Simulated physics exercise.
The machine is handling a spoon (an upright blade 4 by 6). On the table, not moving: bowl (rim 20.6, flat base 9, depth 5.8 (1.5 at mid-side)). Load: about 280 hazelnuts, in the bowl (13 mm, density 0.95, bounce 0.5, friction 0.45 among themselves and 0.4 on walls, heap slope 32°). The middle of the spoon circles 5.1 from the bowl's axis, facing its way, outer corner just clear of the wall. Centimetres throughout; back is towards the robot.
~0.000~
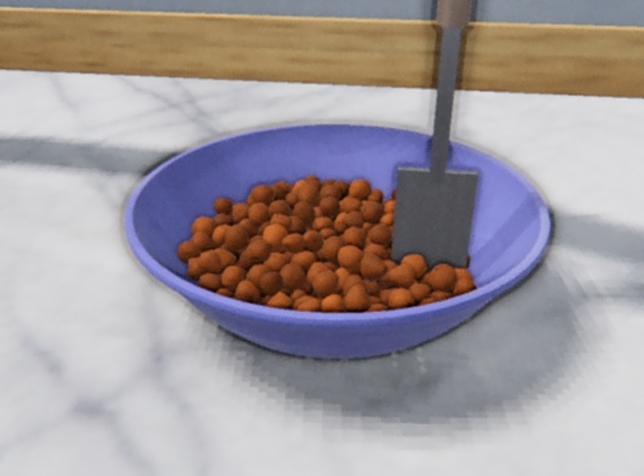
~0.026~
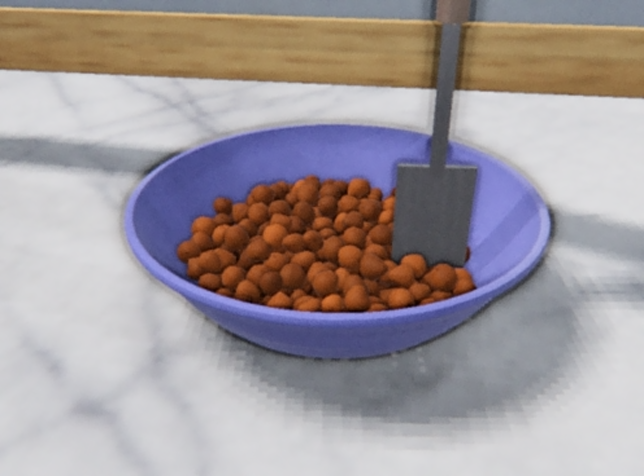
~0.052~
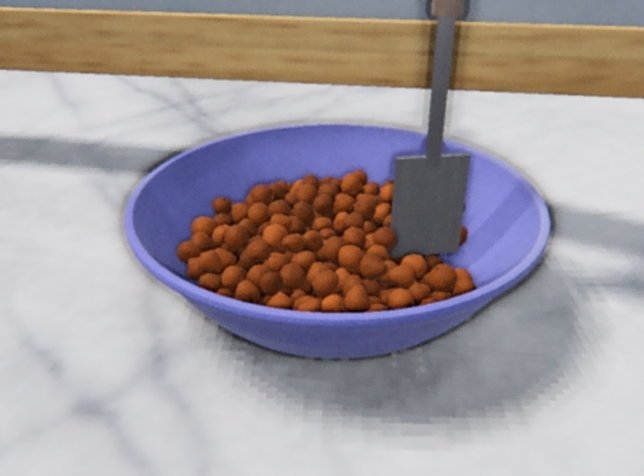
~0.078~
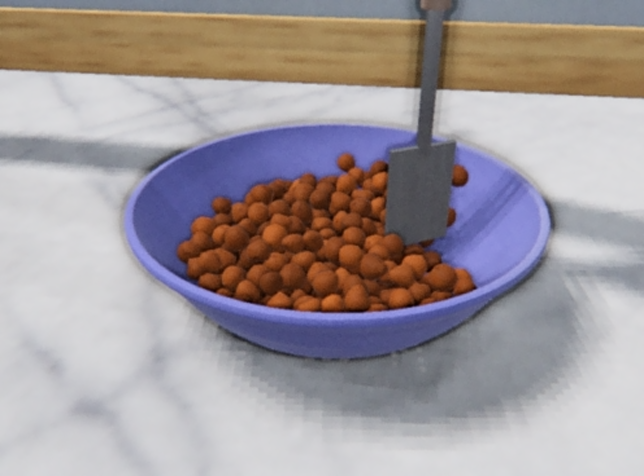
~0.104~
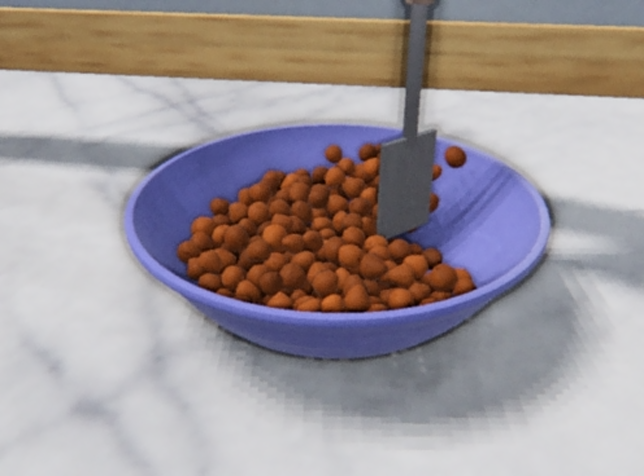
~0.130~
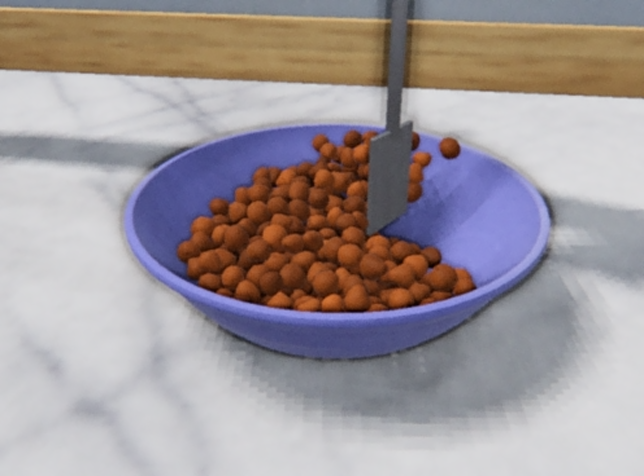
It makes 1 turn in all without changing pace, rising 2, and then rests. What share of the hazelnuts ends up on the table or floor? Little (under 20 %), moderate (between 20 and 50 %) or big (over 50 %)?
Answer: Little; under 20 % of the hazelnuts finish on the table or floor.
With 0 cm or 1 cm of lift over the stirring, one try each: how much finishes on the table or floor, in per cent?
About 10 and 10 per cent.
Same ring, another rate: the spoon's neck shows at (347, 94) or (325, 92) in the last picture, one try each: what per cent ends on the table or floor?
Some 25 and 30 per cent.
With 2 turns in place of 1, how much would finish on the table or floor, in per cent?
It would be near 15 per cent.
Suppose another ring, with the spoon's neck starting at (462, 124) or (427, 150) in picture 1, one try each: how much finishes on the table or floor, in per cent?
Some 5 and 5 per cent.
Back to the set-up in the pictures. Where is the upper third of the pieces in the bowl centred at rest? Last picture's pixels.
At about (375, 257).
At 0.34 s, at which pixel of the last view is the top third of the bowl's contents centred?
Near (213, 225).
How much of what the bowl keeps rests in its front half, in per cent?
About 55 per cent.
After 0.34 s, 175° round, highest piece 10 above the table; 278 in the bowl, 3 on the table or floor, 4 in flight or on the tool.
After 0.56 s, 291° round, highest piece 8 above the table; 262 in the bowl, 19 on the table or floor, 4 in flight or on the tool.
After 0.87 s, 0° round, highest piece 5 above the table; 257 in the bowl, 28 on the table or floor.
After 1.57 s, 0° round, highest piece 5 above the table; 257 in the bowl, 28 on the table or floor.
At rest, 257 in the bowl, 28 on the table or floor. That is 10 % on the table or floor.
